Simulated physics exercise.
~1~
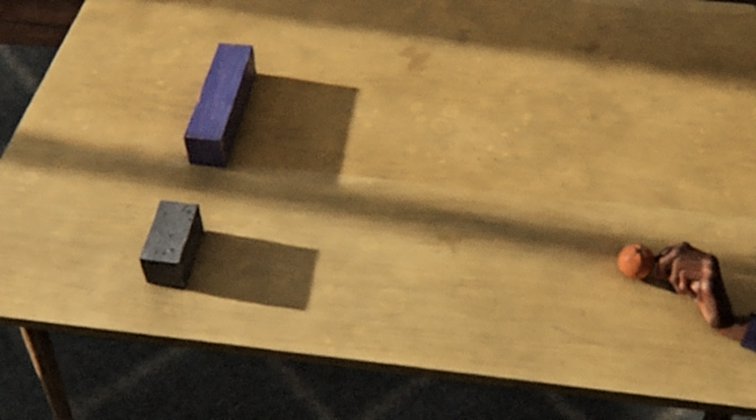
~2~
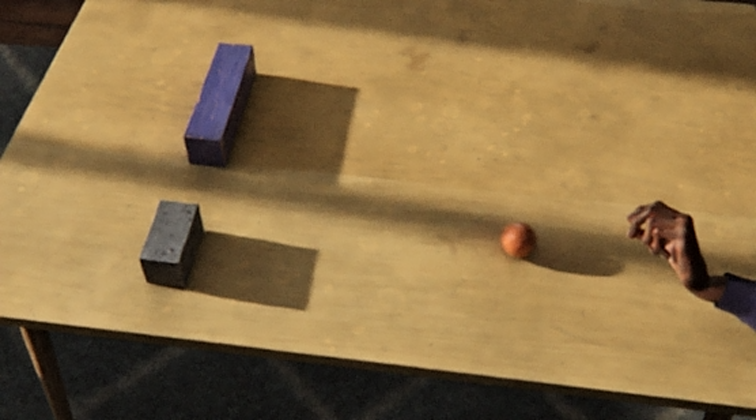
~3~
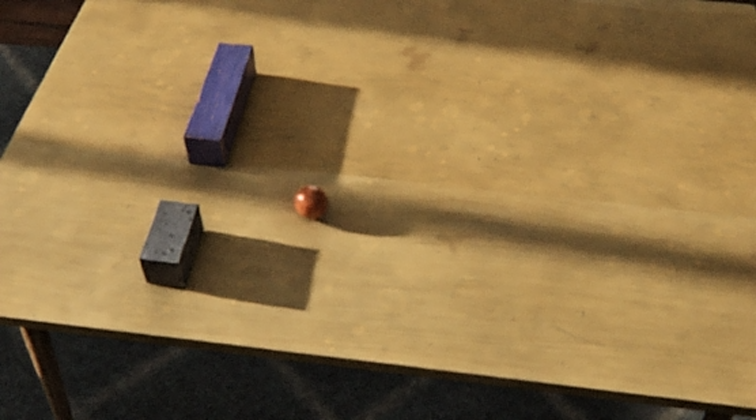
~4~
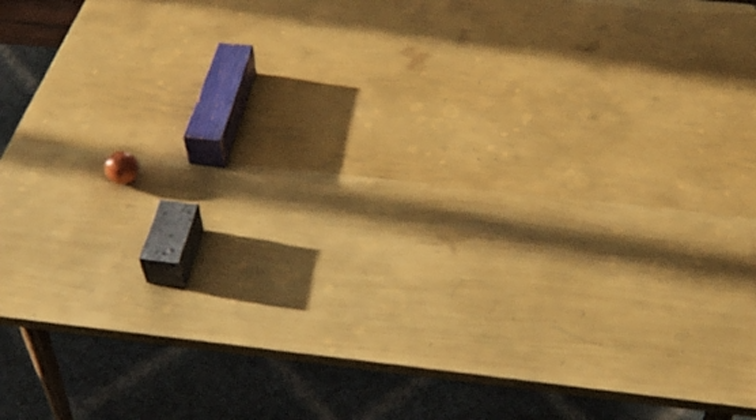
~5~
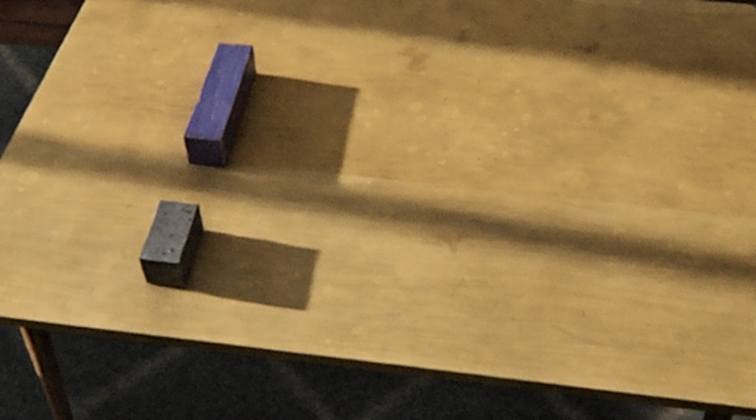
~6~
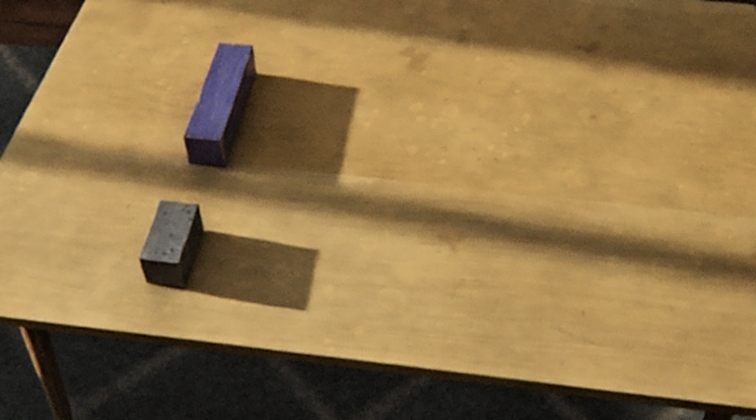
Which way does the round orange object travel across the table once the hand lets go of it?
It moves left across the table, away from the hand and through the opening between the blocks.
